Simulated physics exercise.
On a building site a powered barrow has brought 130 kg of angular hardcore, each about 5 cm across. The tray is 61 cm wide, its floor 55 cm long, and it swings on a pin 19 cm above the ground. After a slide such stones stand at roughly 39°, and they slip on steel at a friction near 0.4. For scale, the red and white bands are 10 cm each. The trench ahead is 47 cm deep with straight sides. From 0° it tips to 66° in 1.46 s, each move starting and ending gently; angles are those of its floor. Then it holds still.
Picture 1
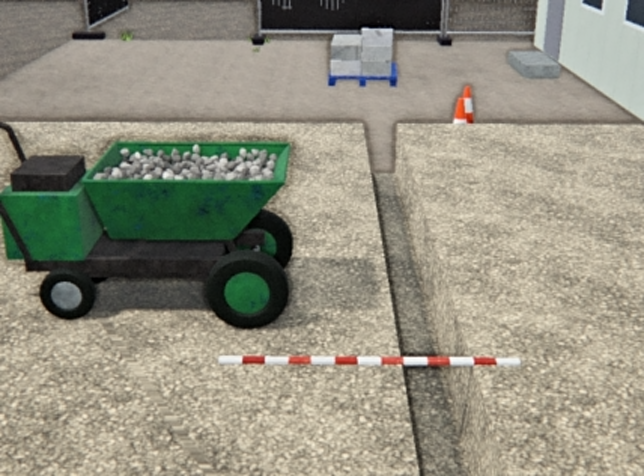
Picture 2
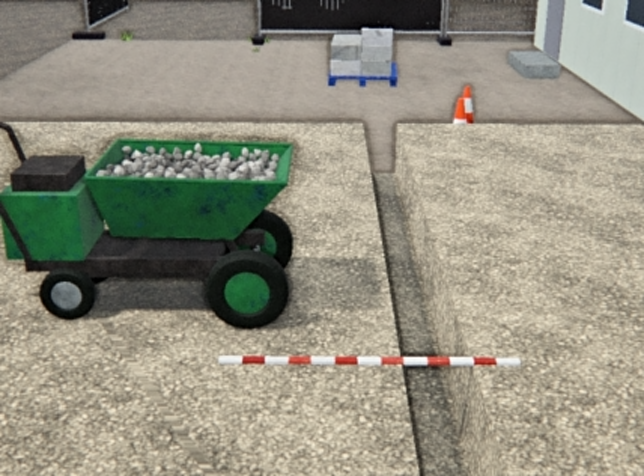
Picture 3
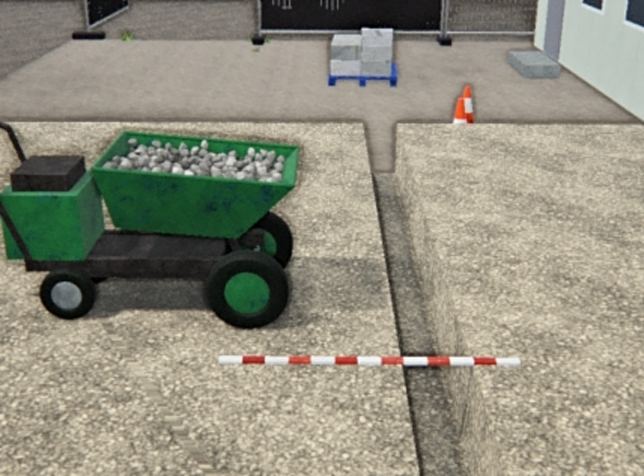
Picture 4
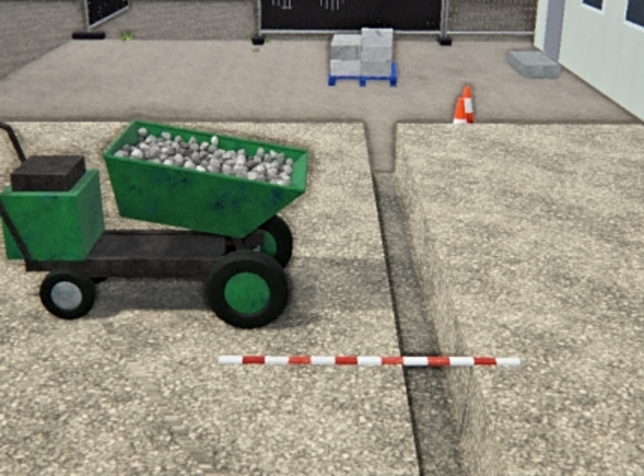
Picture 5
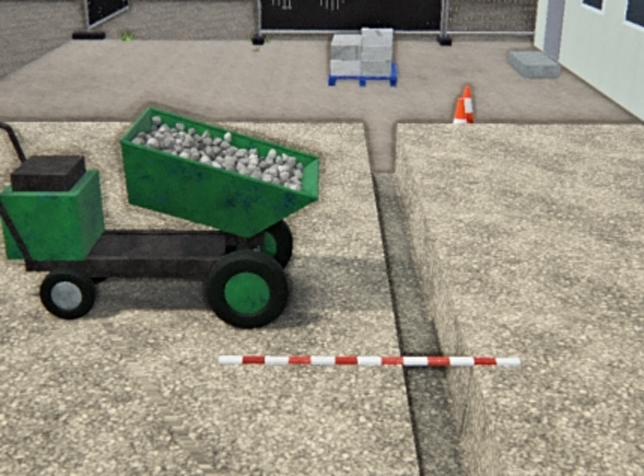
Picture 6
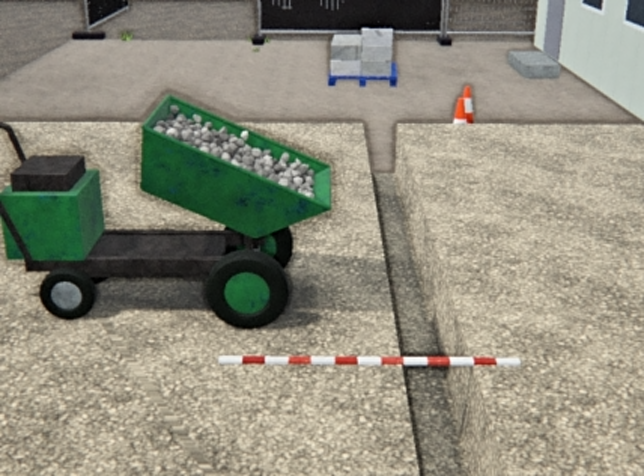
The footage shows a green powered barrow loaded with grey stones standing left of a narrow trench, near a red and white striped pole. Its tray gradually tilts forward to the right, the rear rising while the wheels stay still.
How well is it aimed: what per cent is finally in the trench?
About 67 per cent.
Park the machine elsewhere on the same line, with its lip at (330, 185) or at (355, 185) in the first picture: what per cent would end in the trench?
Near 65 per cent from the first place, 45 from the second.
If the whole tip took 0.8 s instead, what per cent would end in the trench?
In that case some 70 per cent.
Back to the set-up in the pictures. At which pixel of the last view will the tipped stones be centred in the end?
Their middle is at about (417, 366).
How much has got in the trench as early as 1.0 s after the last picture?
Some 10 per cent.
Then, 0.5 s after the last picture the floor is at 56°, 100 % in the tray; the foremost stones are at (356, 238).
Then, 1.0 s after the last picture the floor is at 66°, 85 % in the tray, 7 % short of the trench, 8 % in the trench; the foremost stones are at (434, 362).
Then, 1.3 s after the last picture the floor is at 66°, 56 % in the tray, 8 % short of the trench, 36 % in the trench; the foremost stones are at (450, 370).
Then, 3.3 s after the last picture the floor is at 66°, 22 % in the tray, 10 % short of the trench, 67 % in the trench; the foremost stones are at (453, 372).
